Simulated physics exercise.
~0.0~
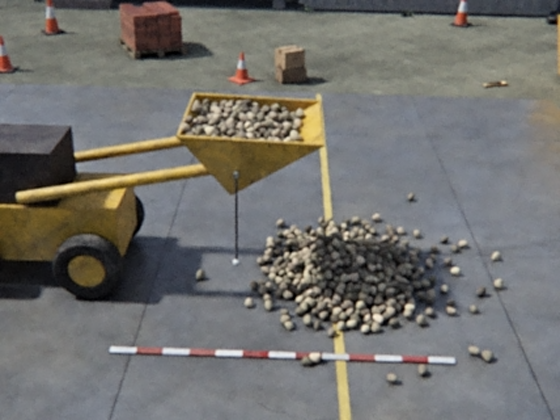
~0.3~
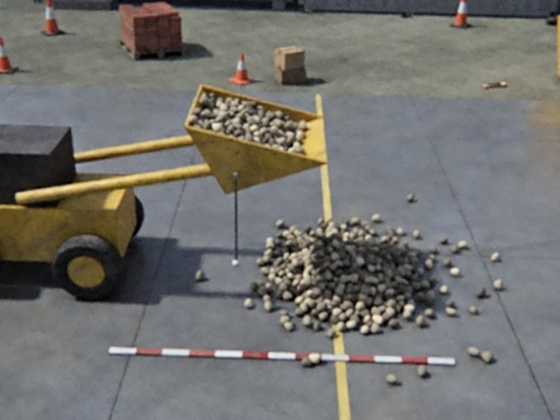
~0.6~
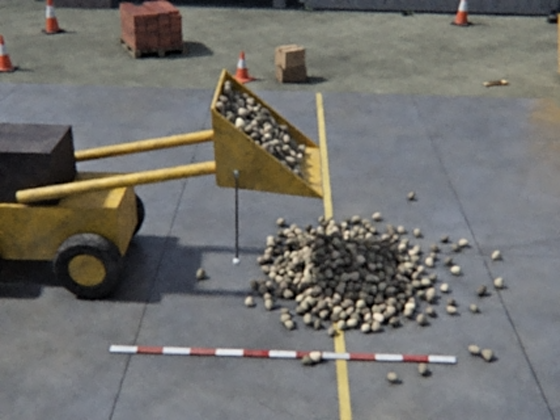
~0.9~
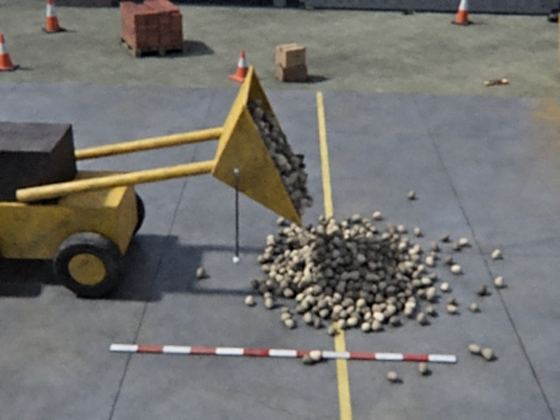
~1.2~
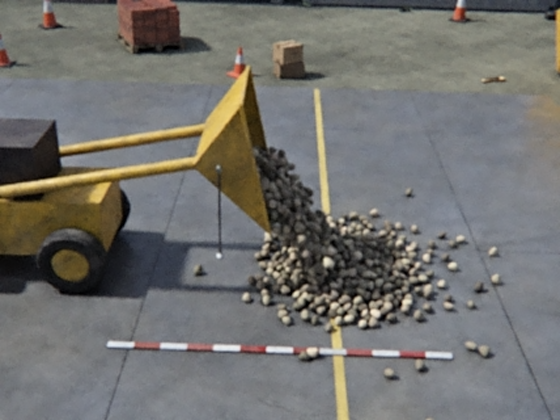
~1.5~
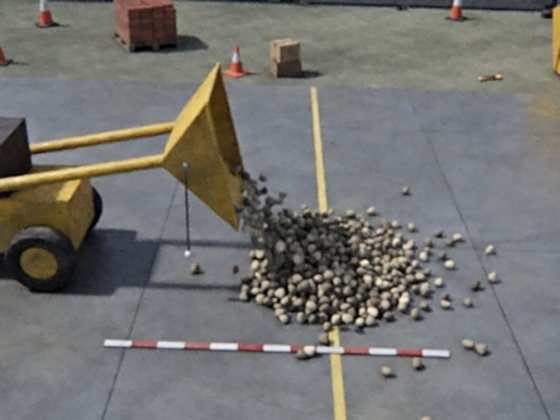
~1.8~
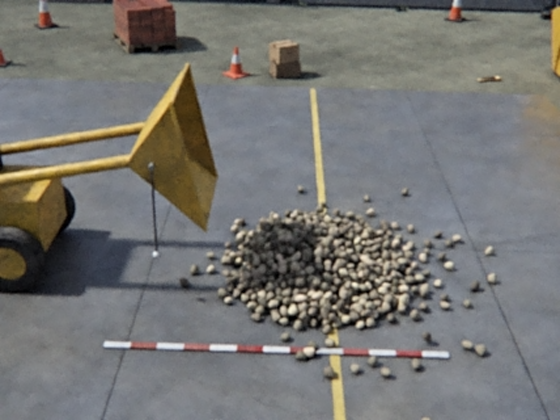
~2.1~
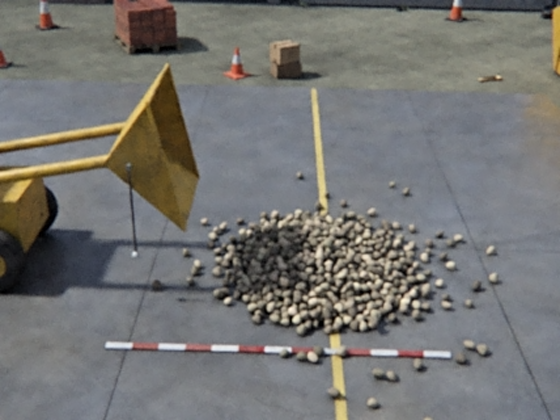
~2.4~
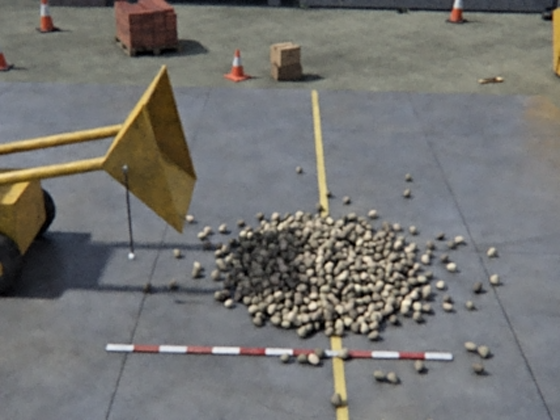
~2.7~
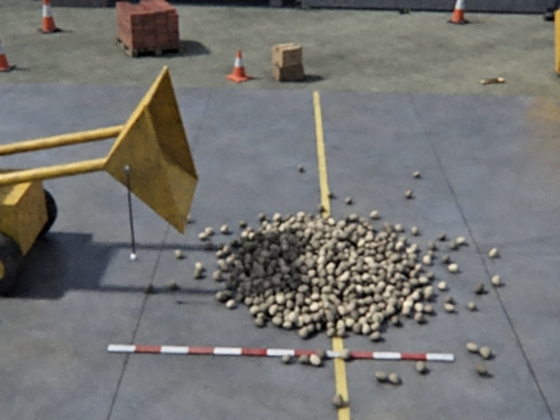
A yellow loader on the left holds a raised bucket full of pale, rounded stones beside a heap of similar stones on a grey paved yard, seen from the side and slightly above. A yellow line runs beneath the heap, a red-and-white staff lies in front, and orange cones, red blocks and a tan box stand behind. The bucket tips steadily to the right until its stones pour onto the heap. While they spill, the loader backs away left, spreading the pile toward it. Finally the emptied bucket hangs still, with the broadened heap straddling the line.
